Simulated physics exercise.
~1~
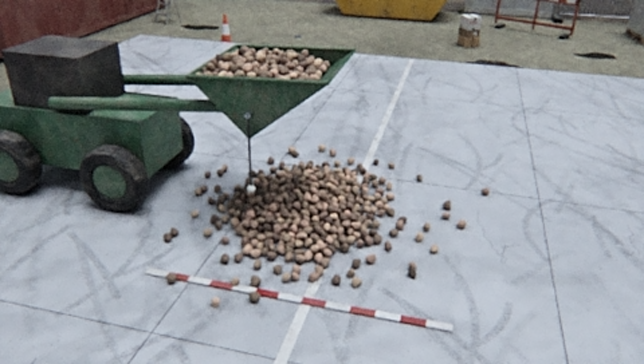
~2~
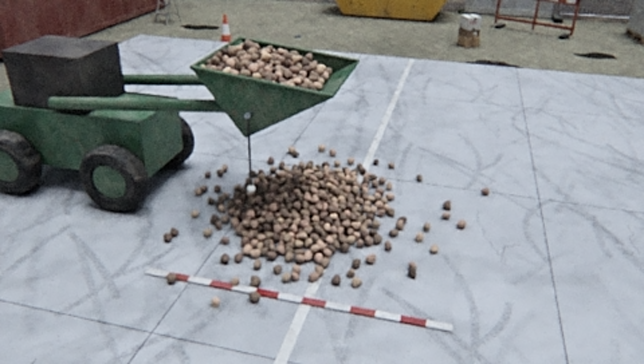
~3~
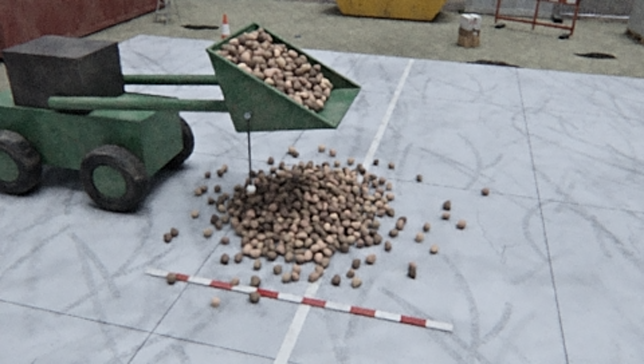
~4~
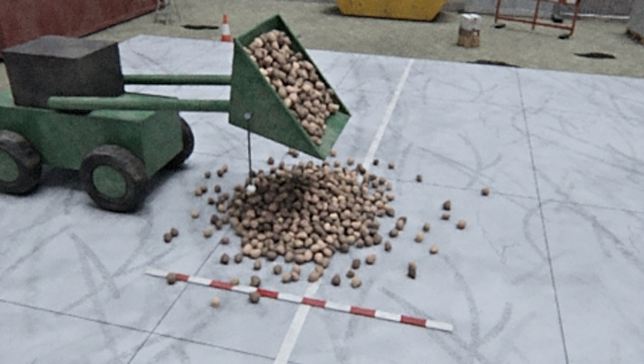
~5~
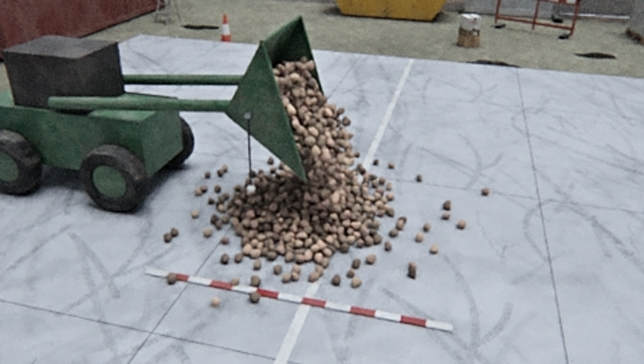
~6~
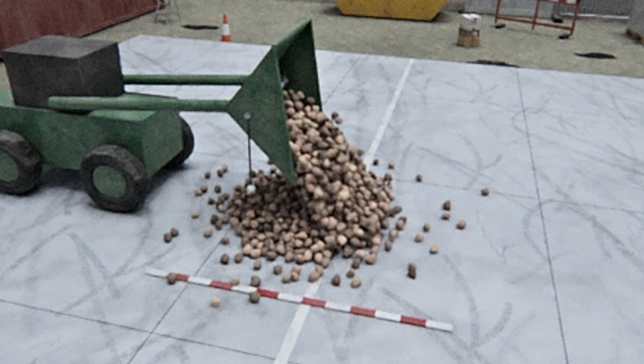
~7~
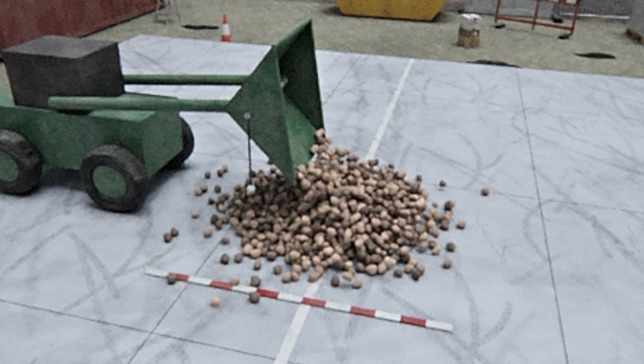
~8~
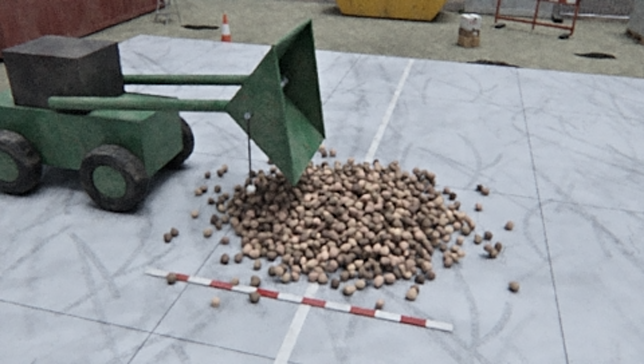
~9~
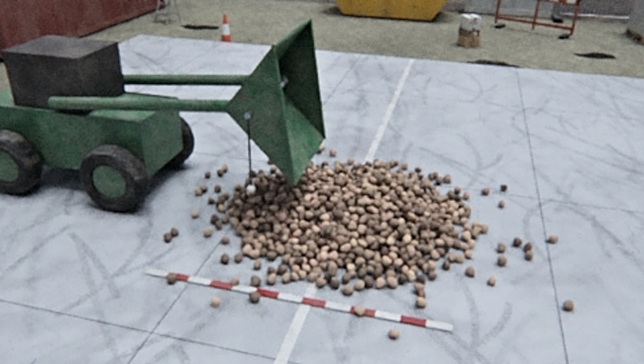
A green loader tipped its full bucket forward over a loose heap of brownish stones on a pale marked floor, and the load poured out, spreading the pile to the right past the painted line, with a few stones rolling farther before the bucket hung empty.
